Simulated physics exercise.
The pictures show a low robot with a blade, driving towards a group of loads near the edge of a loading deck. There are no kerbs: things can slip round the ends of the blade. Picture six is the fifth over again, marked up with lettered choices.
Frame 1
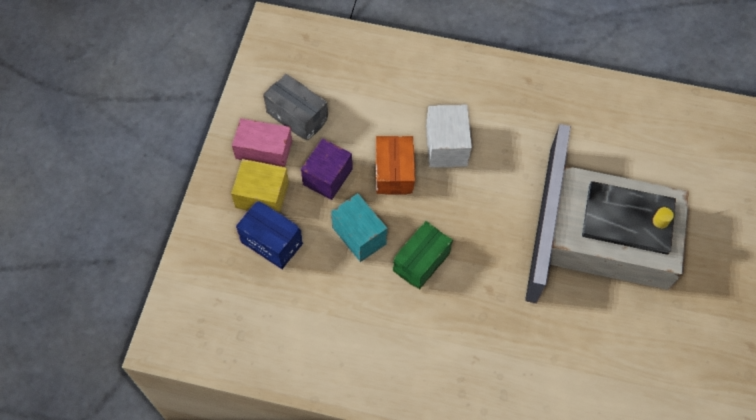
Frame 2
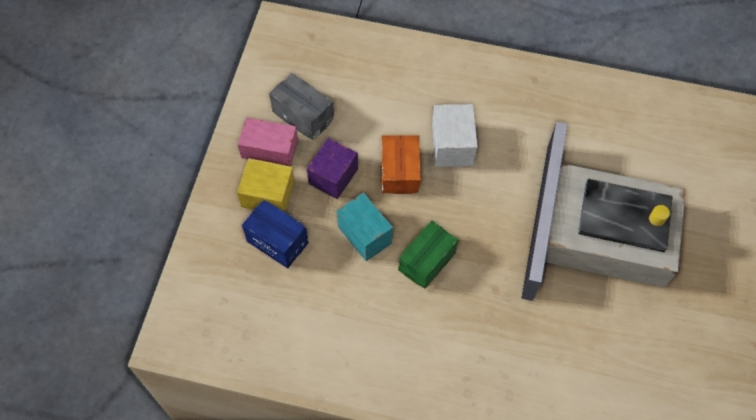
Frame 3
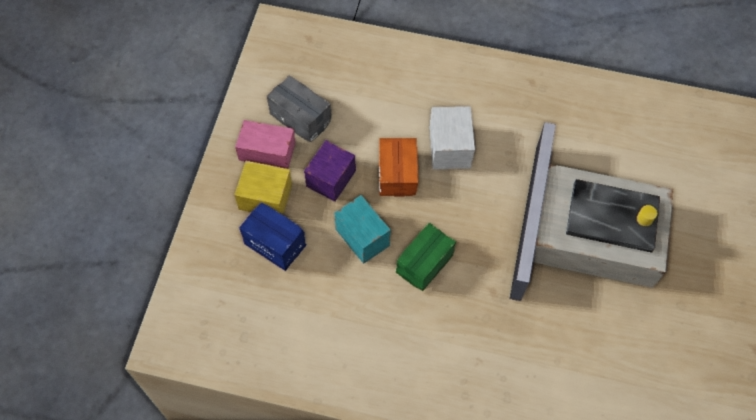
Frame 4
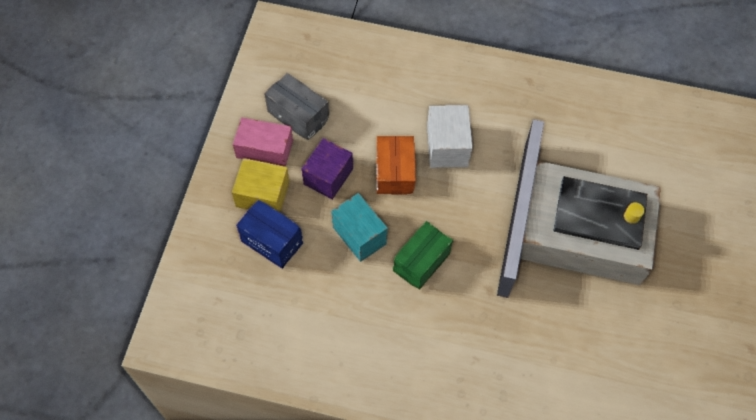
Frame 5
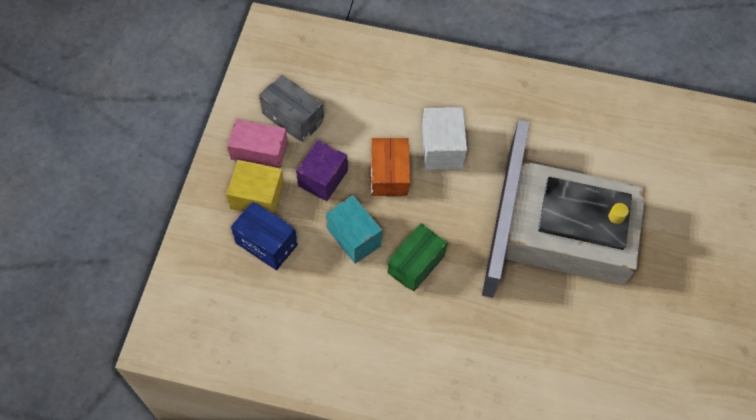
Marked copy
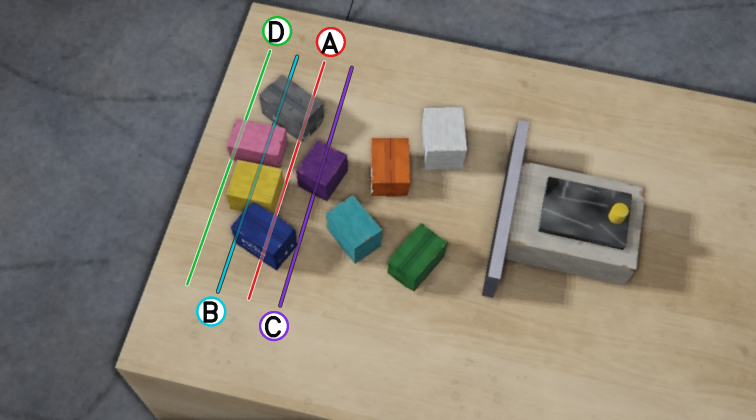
On a pale wooden deck above a grey, cracked-looking floor, seen from high overhead at a slight tilt, eight small boxes in grey, pink, yellow, blue, purple, turquoise, orange and white-to-green shades sit clustered at left. At right is a low, pale grey robot with a dark top panel, a yellow knob and a wide upright blade facing them. The robot creeps steadily left, narrowing the gap, while the boxes stay put and the view shifts very slightly.
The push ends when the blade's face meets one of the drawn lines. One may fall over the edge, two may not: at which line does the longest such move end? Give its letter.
At A, and not beyond.
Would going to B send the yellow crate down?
Yes.
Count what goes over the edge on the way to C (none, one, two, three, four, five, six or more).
By then, none.
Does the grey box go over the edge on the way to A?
No.
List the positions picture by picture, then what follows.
The first frame shows blue box (270, 235); orange parcel (395, 166); purple crate (328, 169).
The second frame shows robot (619, 213); turquoise crate (365, 227).
The third frame shows robot (607, 213); grey box (300, 109).
The fourth frame shows robot (594, 210); yellow crate (262, 187).
The fifth frame shows robot (579, 211); blue box (265, 236); orange parcel (390, 167); purple crate (323, 171).
On the marked copy, A at (289, 172); B at (260, 166); C at (318, 179); D at (231, 160).
Following A. Soon after the start, robot (497, 193); white crate (417, 131); green parcel (390, 252).
Later, robot (418, 176); yellow crate (240, 196); blue box (241, 244).
In the end, robot (358, 163); pink crate (207, 139); yellow crate (188, 189); none fallen.
As for the rest, B drops three; C is within the limit but short; D drops five.
